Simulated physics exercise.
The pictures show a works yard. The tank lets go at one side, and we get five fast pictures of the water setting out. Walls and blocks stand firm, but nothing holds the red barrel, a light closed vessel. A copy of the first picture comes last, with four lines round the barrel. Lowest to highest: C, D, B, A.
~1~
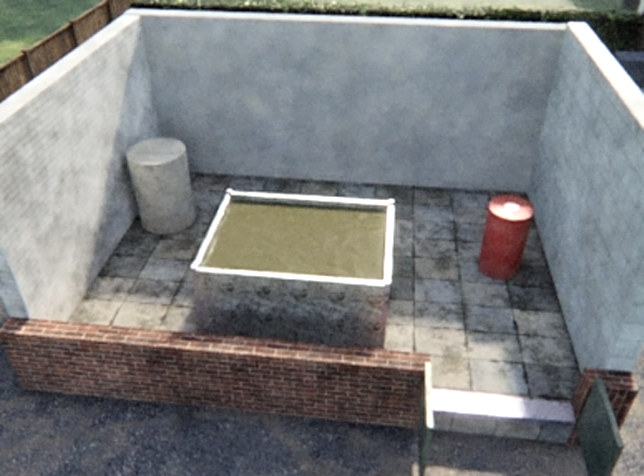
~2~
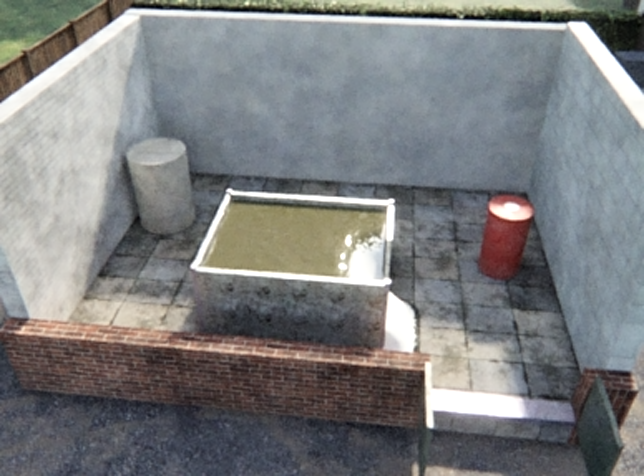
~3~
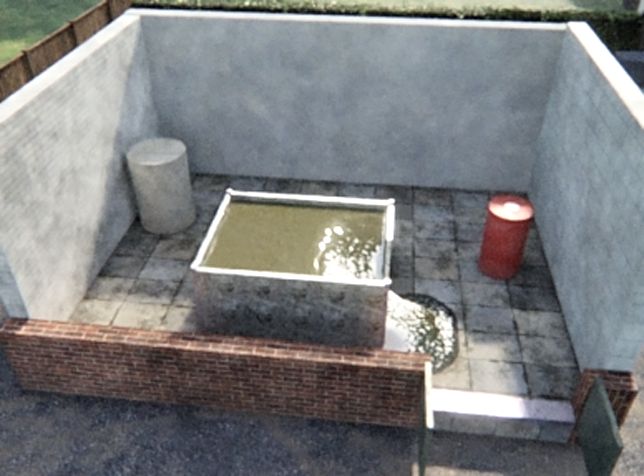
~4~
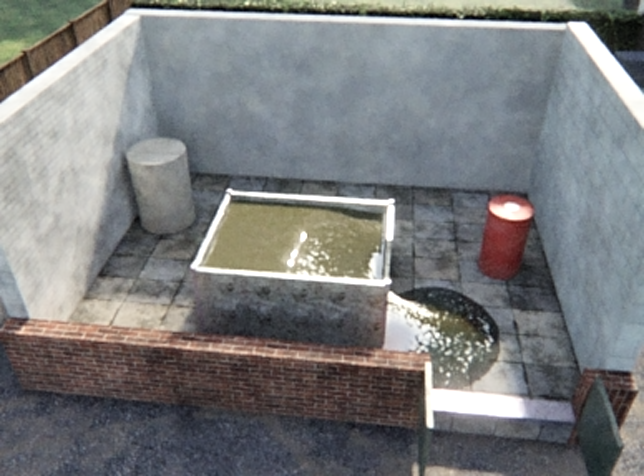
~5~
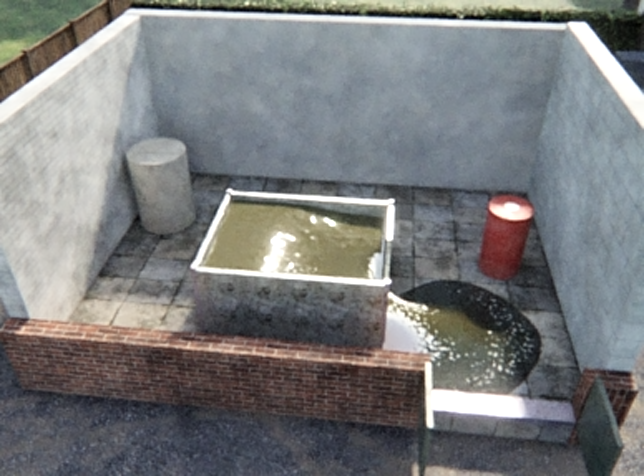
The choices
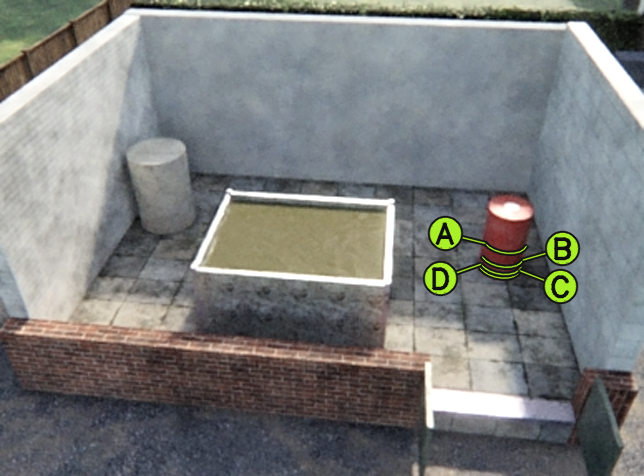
A square tank of murky water stood full in a walled yard, then water gushed from its lower right side and spread in a widening dark pool across the paving towards the red barrel.
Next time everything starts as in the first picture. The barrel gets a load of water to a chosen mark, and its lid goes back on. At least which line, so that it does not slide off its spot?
The answer is level A.
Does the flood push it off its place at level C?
Yes, it does.
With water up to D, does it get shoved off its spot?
Yes, it does.
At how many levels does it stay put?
One of the four.
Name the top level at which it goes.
That would be B.
In lime, A at (507, 253); B at (504, 267); C at (501, 278); D at (502, 274); from the bottom up C, D, B, A.
With A, it does not move.
With B, it is pushed about its own width away.
With C, it is pushed about 6 times its own width away.
With D, it is pushed about twice its own width away.
